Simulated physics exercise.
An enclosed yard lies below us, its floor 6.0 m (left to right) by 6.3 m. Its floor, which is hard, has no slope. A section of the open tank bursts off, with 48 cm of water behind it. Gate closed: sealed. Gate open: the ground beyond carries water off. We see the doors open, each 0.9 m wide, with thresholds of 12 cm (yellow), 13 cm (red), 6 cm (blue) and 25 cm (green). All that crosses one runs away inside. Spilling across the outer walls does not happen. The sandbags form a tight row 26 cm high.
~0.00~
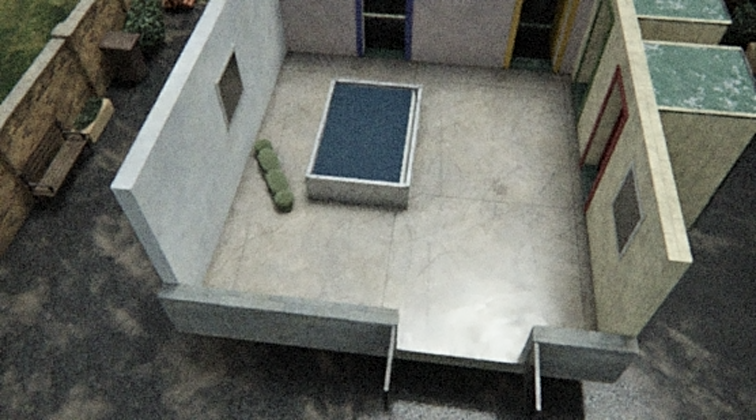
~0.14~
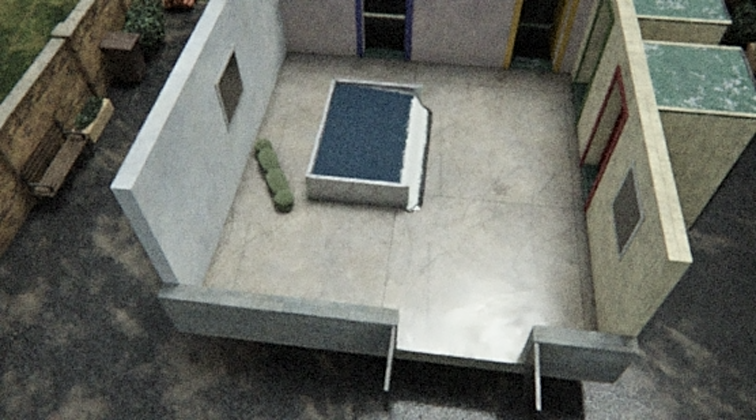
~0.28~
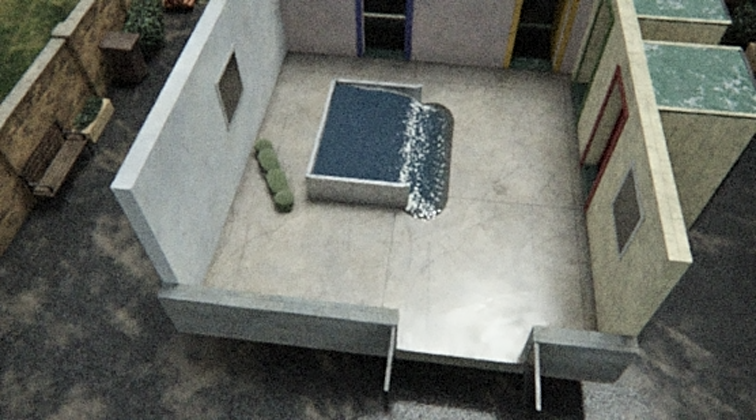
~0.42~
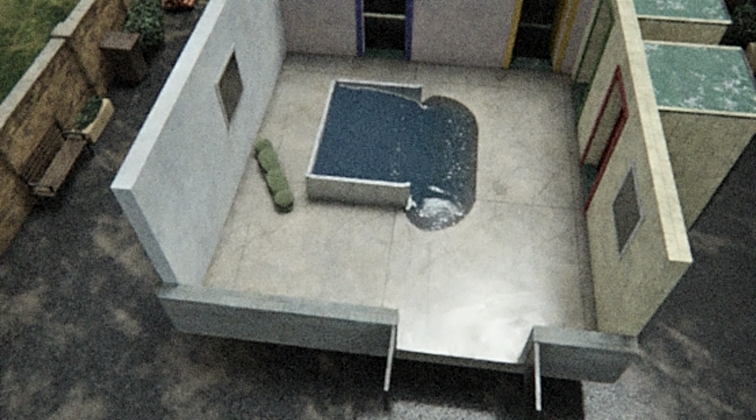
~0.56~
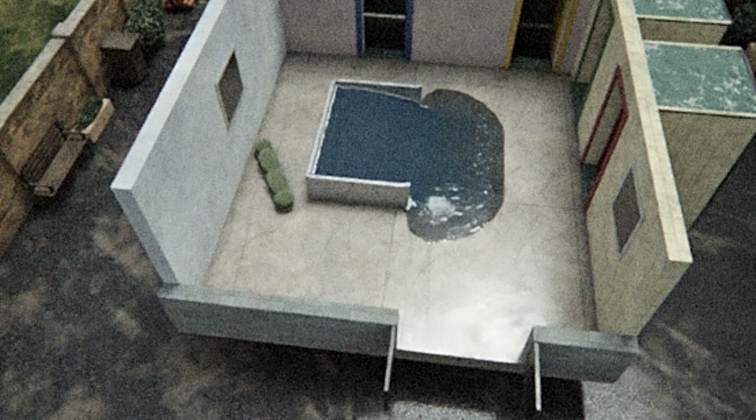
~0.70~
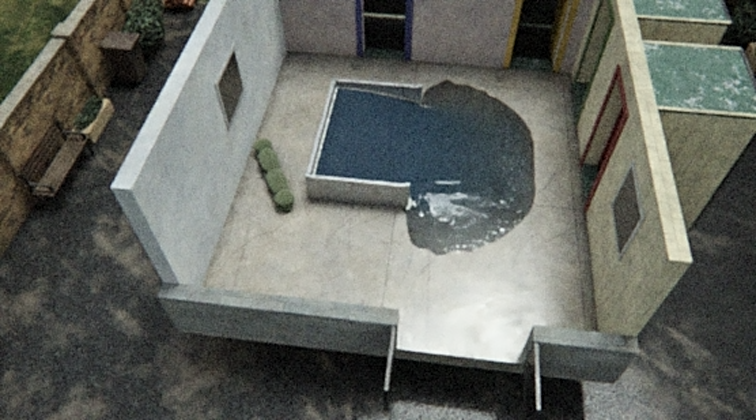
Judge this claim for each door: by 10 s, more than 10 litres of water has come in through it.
Verdicts: The yellow door, true; the red door, true; the blue door, false; the green door, false.
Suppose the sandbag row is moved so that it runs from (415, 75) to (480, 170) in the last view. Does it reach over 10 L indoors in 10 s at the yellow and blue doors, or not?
Then the yellow door is short of it and the blue door is short of it.
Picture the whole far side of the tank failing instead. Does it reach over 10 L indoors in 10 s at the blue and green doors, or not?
So blue ends up past the limit and green ends up short of it.
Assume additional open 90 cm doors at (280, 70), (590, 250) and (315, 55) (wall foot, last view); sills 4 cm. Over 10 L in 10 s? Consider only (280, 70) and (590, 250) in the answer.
Taking them in order, the first is too much and the second too much.
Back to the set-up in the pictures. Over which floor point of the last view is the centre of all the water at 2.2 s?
Around (477, 160) in the last picture.
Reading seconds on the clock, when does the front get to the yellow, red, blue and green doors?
So yellow at 1.8 s, red at 1.0 s, blue at 4.5 s, and green at 1.3 s.
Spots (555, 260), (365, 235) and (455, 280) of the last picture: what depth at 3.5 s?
11, 0 and 1 cm, respectively.
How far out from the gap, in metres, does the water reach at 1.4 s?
Some 3.4 m out.
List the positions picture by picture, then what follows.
The first picture shows the open tank at (368, 132) is whole and still, 48 cm deep.
In the second picture, the front is at (412, 208), 1.3 m from the gap at (412, 149); 0.3 m2 of floor is under water; 48 cm left at the back of the open tank.
In the third picture, the front is at (426, 215), 1.4 m from the gap at (412, 150); 1.4 m2 of floor is under water; 48 cm left at the back of the open tank.
In the fourth picture, the front is at (443, 222), 1.6 m from the gap at (412, 150); 2.8 m2 of floor is under water; 47 cm left at the back of the open tank.
In the fifth picture, the front is at (464, 230), 1.9 m from the gap at (412, 150); 4.4 m2 of floor is under water; 42 cm left at the back of the open tank.
In the sixth picture, the front is at (526, 206), 2.3 m from the gap at (412, 150); 6.2 m2 of floor is under water; 41 cm left at the back of the open tank.
After 1.4 s water covers 35 % of the floor and is deepest (28 cm) near (580, 177); yellow door not reached, red door 26 cm at the sill, 6 L in, blue door not reached, green door 7 cm at the sill, 0 L in.
After 2.2 s water covers 45 % of the floor and is deepest (27 cm) near (582, 192); yellow door 8 cm at the sill, 0 L in, red door 27 cm at the sill, 58 L in, blue door not reached, green door 19 cm at the sill, 0 L in.
After 3.5 s water covers 45 % of the floor and is deepest (22 cm) near (598, 357); yellow door 18 cm at the sill, 20 L in, red door 16 cm at the sill, 105 L in, blue door not reached, green door 16 cm at the sill, 0 L in.
After 6.0 s water covers 75 % of the floor and is deepest (10 cm) near (585, 355); yellow door 9 cm at the sill, 34 L in, red door 7 cm at the sill, 109 L in, blue door 4 cm at the sill, 0 L in, green door 9 cm at the sill, 0 L in.
After 10.0 s water covers 95 % of the floor and is deepest (8 cm) near (263, 177); yellow door 4 cm at the sill, 34 L in, red door 4 cm at the sill, 110 L in, blue door 3 cm at the sill, 0 L in, green door 4 cm at the sill, 0 L in.
